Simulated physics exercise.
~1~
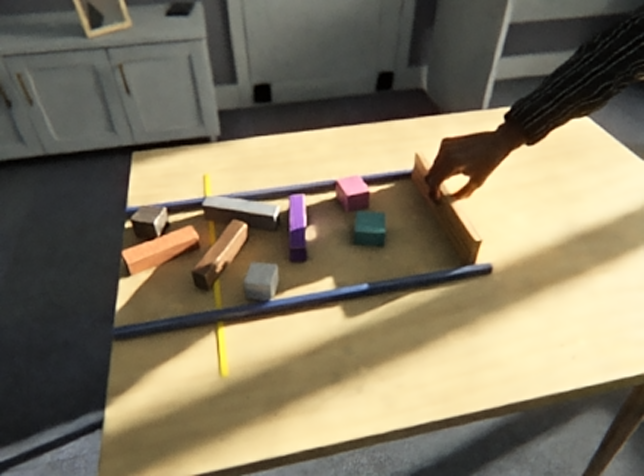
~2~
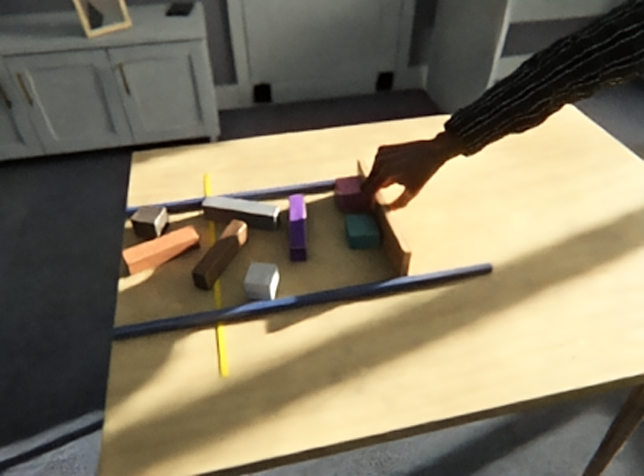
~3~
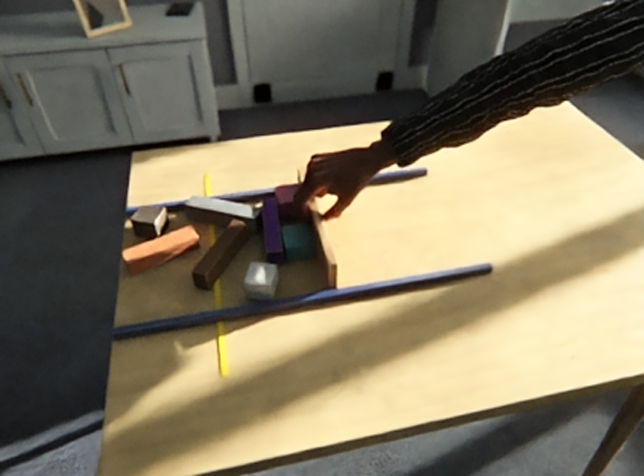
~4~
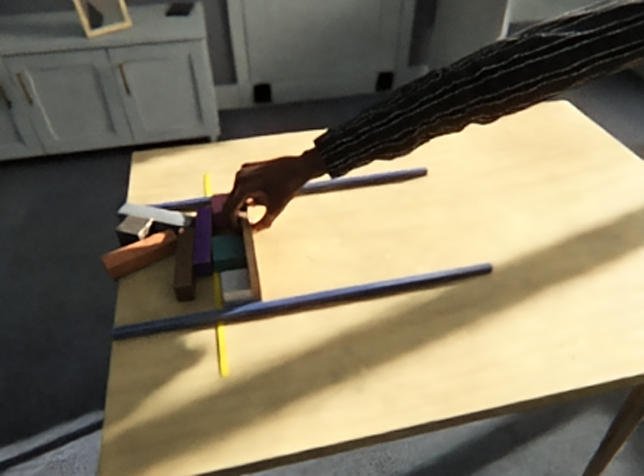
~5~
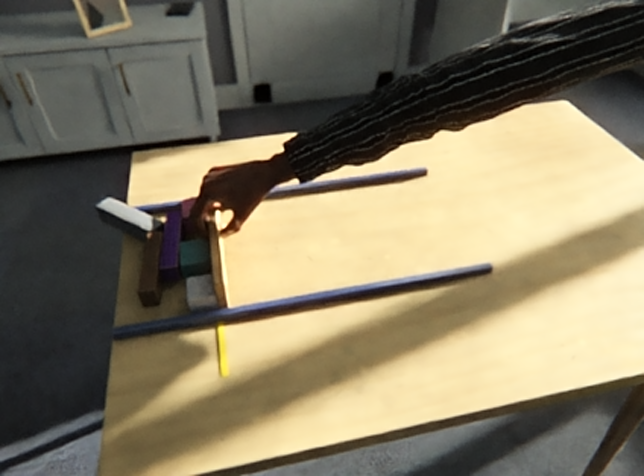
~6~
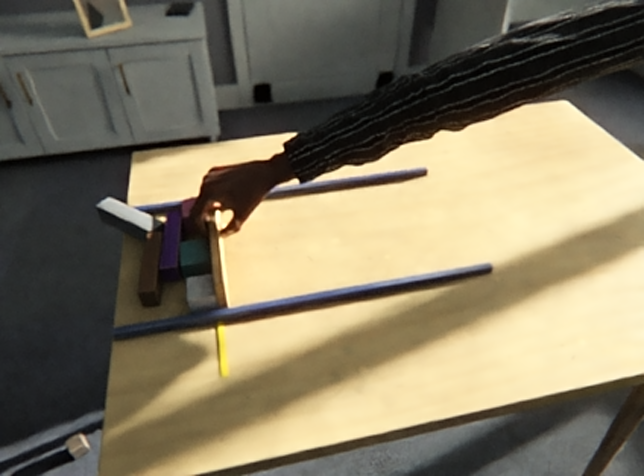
A hand in a dark striped sleeve holds a small upright board between two dark blue rails on a wooden table, with scattered blocks and bars to its left. It slides the board left, meeting the pink and turquoise blocks and carrying them along. They press against the purple bar, and soon the brown bar and grey block are gathered in too. The crowded pile shoves the orange bar and black block toward the table's end. The board stops at the yellow tape, with those two pieces gone from the tabletop, a pale bar jutting past the edge, and the black block on the floor.
